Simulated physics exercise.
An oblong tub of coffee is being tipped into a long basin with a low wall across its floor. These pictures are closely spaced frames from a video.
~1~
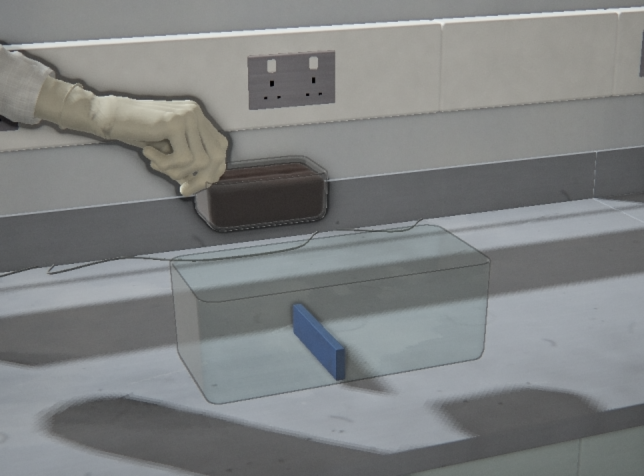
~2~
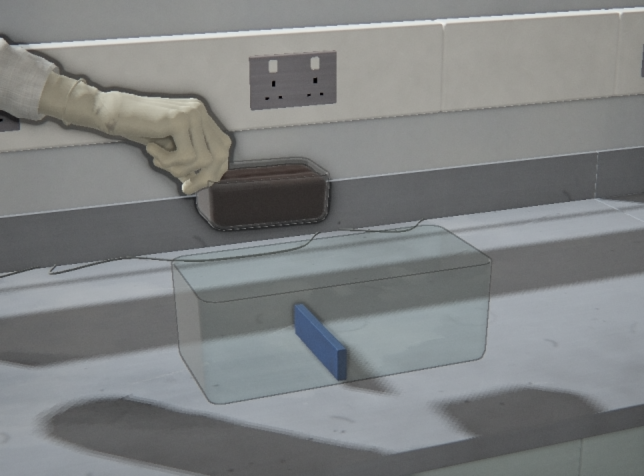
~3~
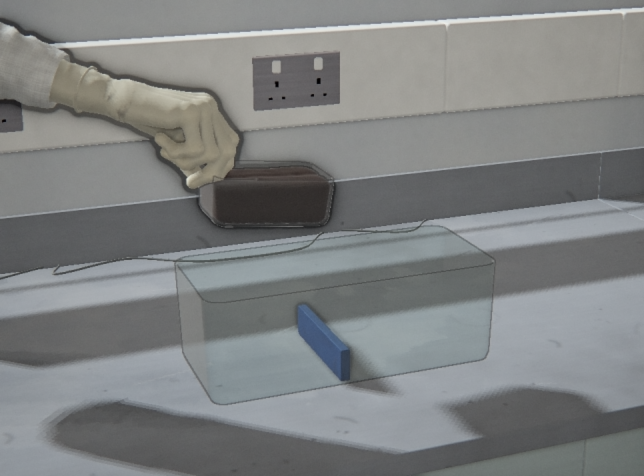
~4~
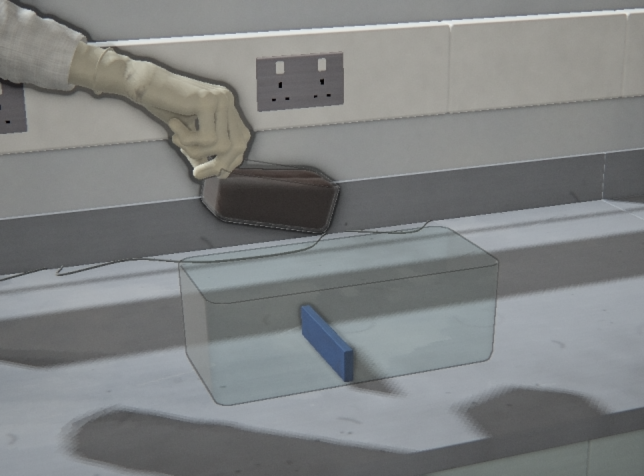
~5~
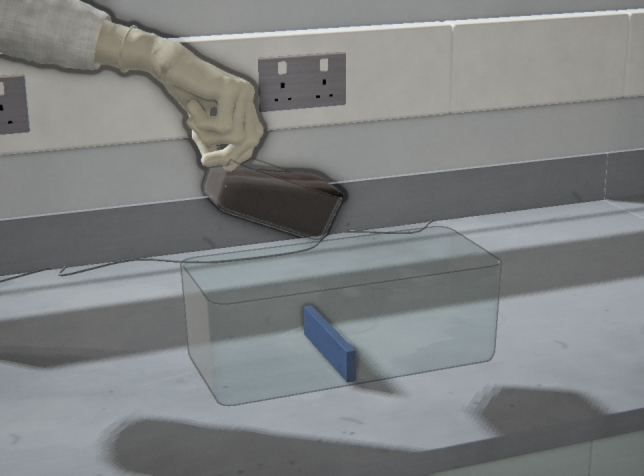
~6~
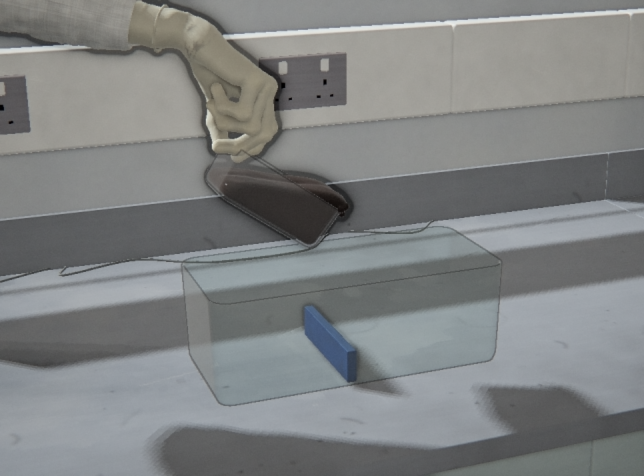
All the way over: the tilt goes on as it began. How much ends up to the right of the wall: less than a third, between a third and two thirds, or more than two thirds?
The share right of the wall is left bigger than two thirds.
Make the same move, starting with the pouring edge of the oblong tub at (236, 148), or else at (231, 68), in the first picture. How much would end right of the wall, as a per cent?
First try: About 10 %; second try: About 15 %.
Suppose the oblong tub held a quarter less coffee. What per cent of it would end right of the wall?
Best guess: Around 85 %.
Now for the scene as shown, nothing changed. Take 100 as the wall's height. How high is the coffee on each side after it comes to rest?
The left comes to 10 % and the right to 40 %.
A moment on, the oblong tub is tipped right over and 7 per cent is still to pour, 4 is left of the wall and 73 right of it.
Next, the oblong tub is tipped right over and 1 per cent is still to pour, 13 is left of the wall and 85 right of it.
Then the oblong tub is tipped right over and 0 per cent is still to pour, 15 is left of the wall and 84 right of it.
Later the oblong tub is tipped right over and 0 per cent is still to pour, 16 is left of the wall and 84 right of it.
Finally, 16 per cent lies left of the wall, 84 right of it and 1 outside.
